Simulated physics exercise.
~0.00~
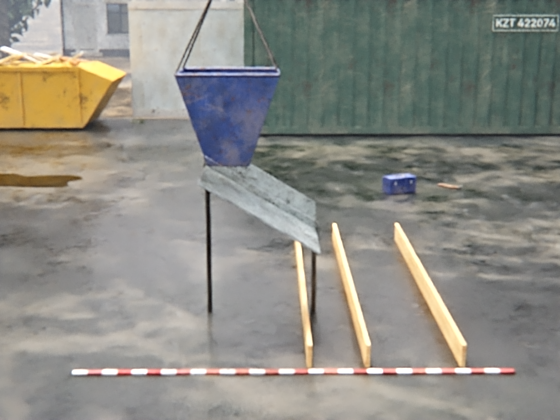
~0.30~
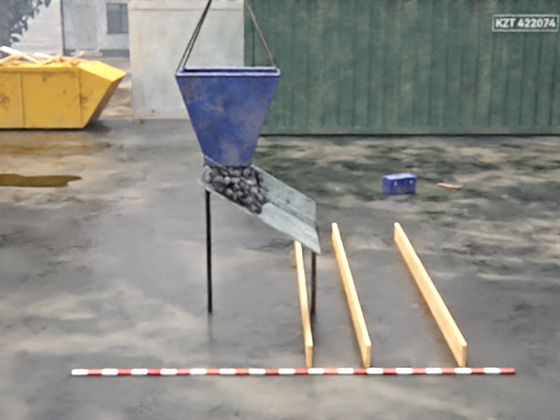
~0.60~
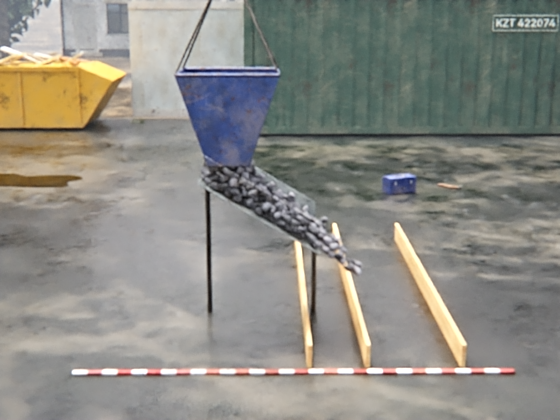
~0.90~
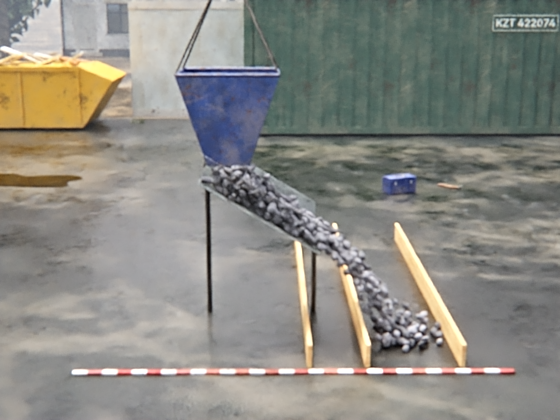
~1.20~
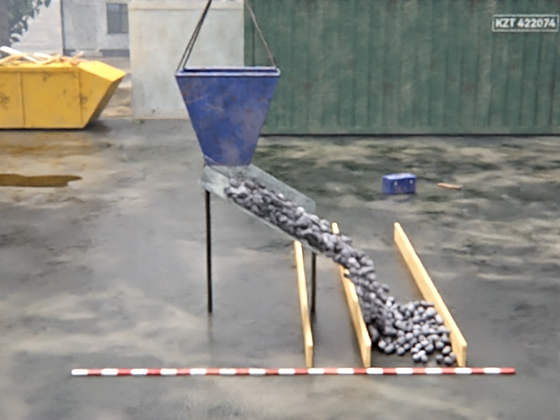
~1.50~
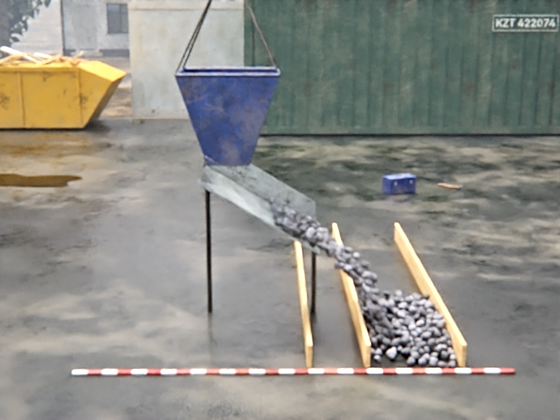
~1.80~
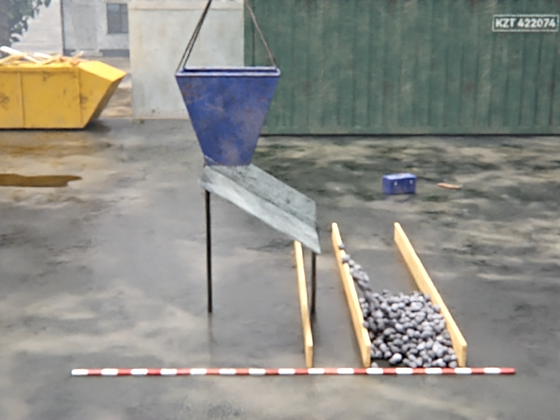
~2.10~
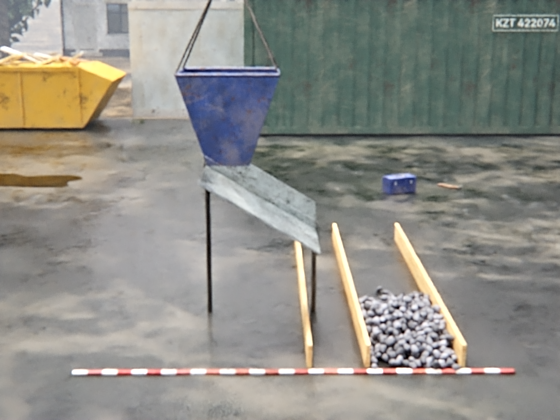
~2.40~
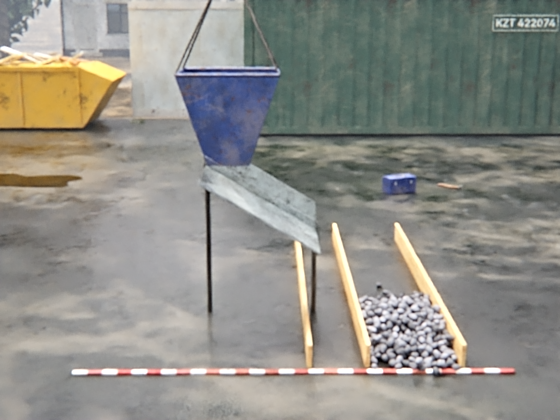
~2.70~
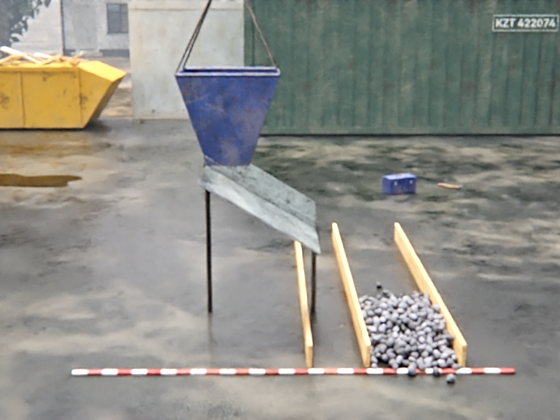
A hanging blue hopper drops grey stones down a steel chute into the right plank bay.
